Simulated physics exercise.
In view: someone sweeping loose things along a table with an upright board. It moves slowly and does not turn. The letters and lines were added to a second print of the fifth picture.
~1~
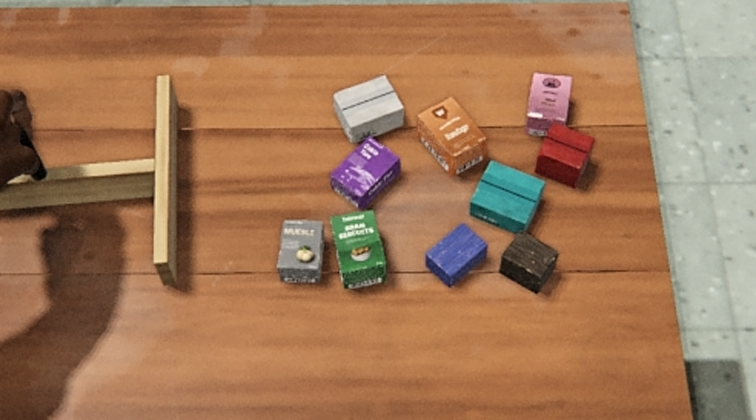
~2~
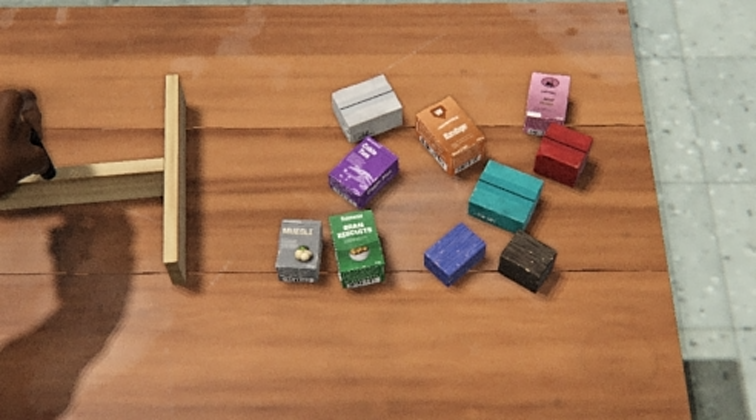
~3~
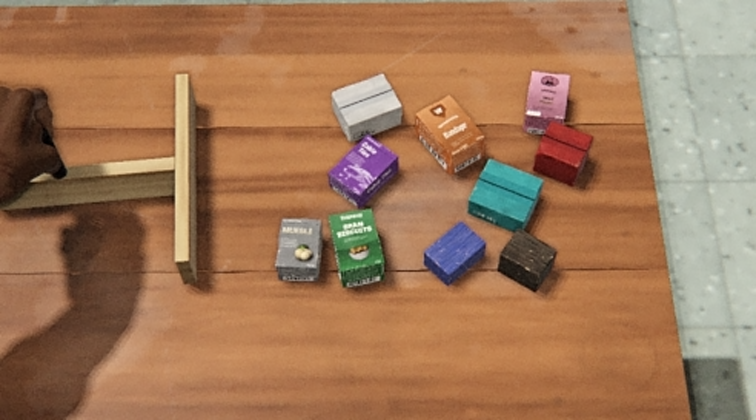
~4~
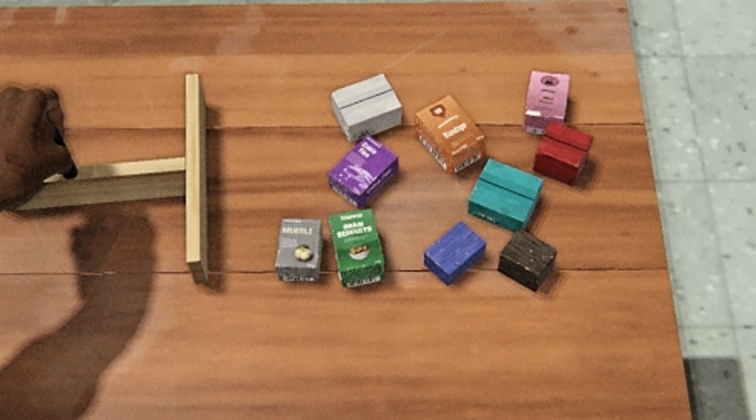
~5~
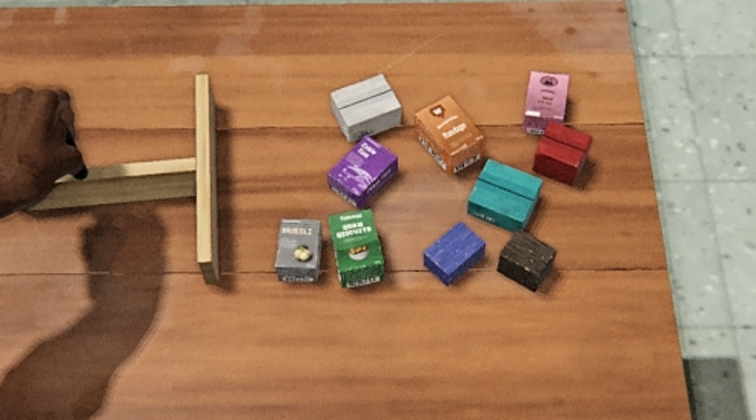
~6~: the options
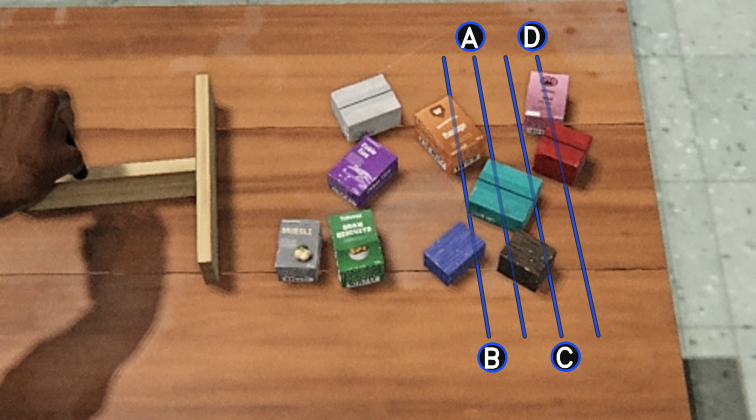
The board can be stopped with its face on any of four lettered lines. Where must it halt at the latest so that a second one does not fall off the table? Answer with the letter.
C.
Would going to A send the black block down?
By then, no.
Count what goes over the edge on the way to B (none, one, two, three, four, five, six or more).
In all, none.
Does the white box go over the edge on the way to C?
No.
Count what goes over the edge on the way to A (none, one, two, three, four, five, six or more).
In all, none.
On the marked copy, A at (498, 186); B at (465, 186); C at (531, 185); D at (565, 185).
With C. Early on, board (320, 162); green packet (399, 248); grey packet (355, 249).
Further on, board (438, 161); black block (605, 271); blue block (559, 245).
At the end, board (530, 160); black block (662, 288); blue block (651, 243); none fallen.
As for the rest, A is within the limit but short; B is within the limit but short; D drops four.
